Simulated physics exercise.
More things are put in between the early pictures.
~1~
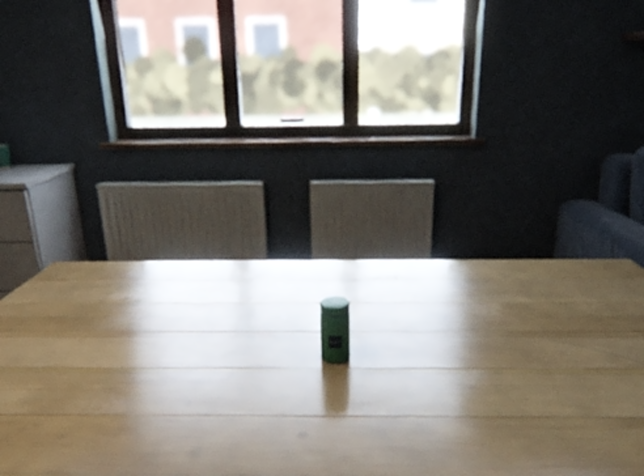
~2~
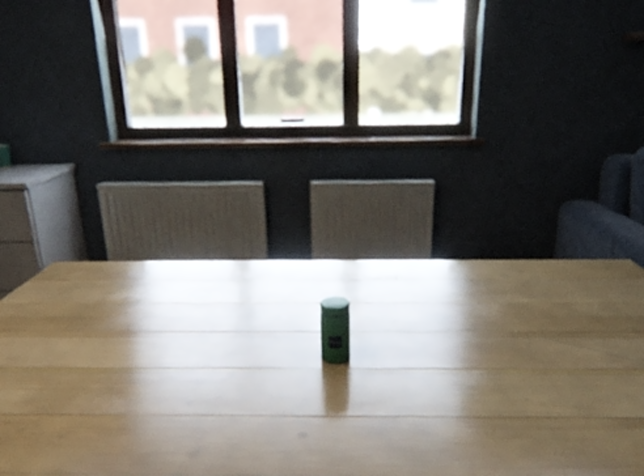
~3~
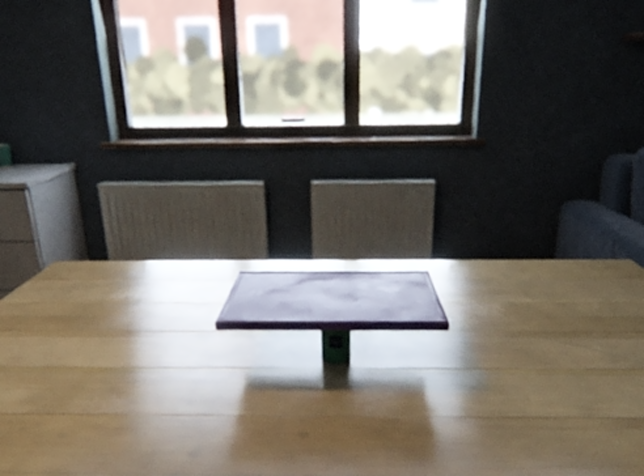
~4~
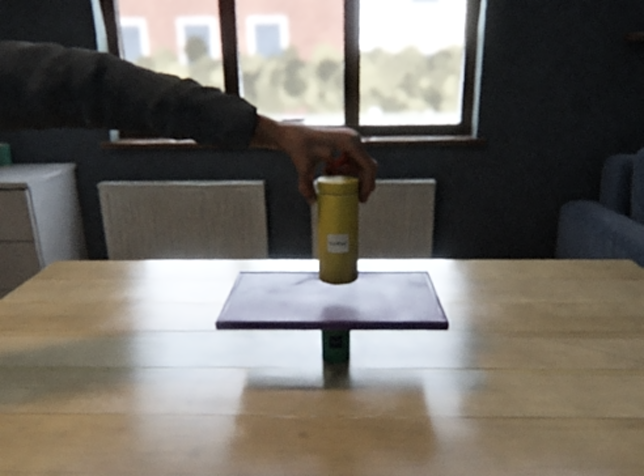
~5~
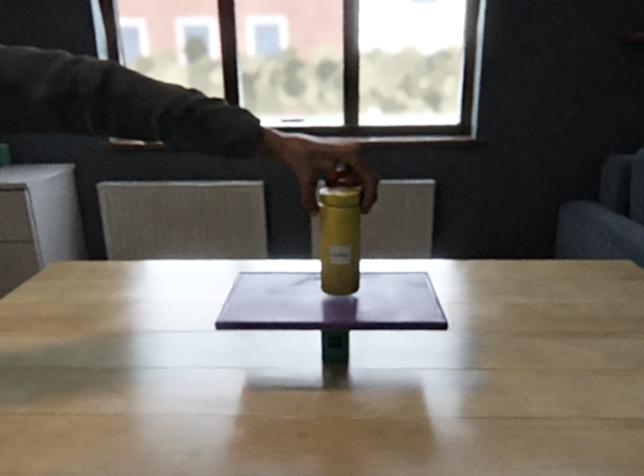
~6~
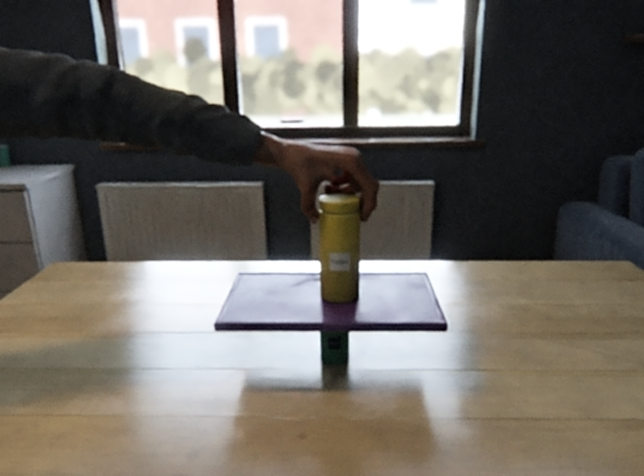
The clip shows a small green cylinder standing on a wooden table, then a flat purple lid resting on top of it, before a hand reaches in from the left and lowers a yellow jar onto the lid.
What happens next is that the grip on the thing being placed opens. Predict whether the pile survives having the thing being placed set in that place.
So the pile rests quietly where it is.
Then, 0.30 s after the last picture, nothing has stirred.
Then, 0.70 s after the last picture, yellow jar resting near (340, 249).
At rest, all 3 in place. Seen from the same camera at the end, yellow jar near (340, 249). The stack keeps its balance.
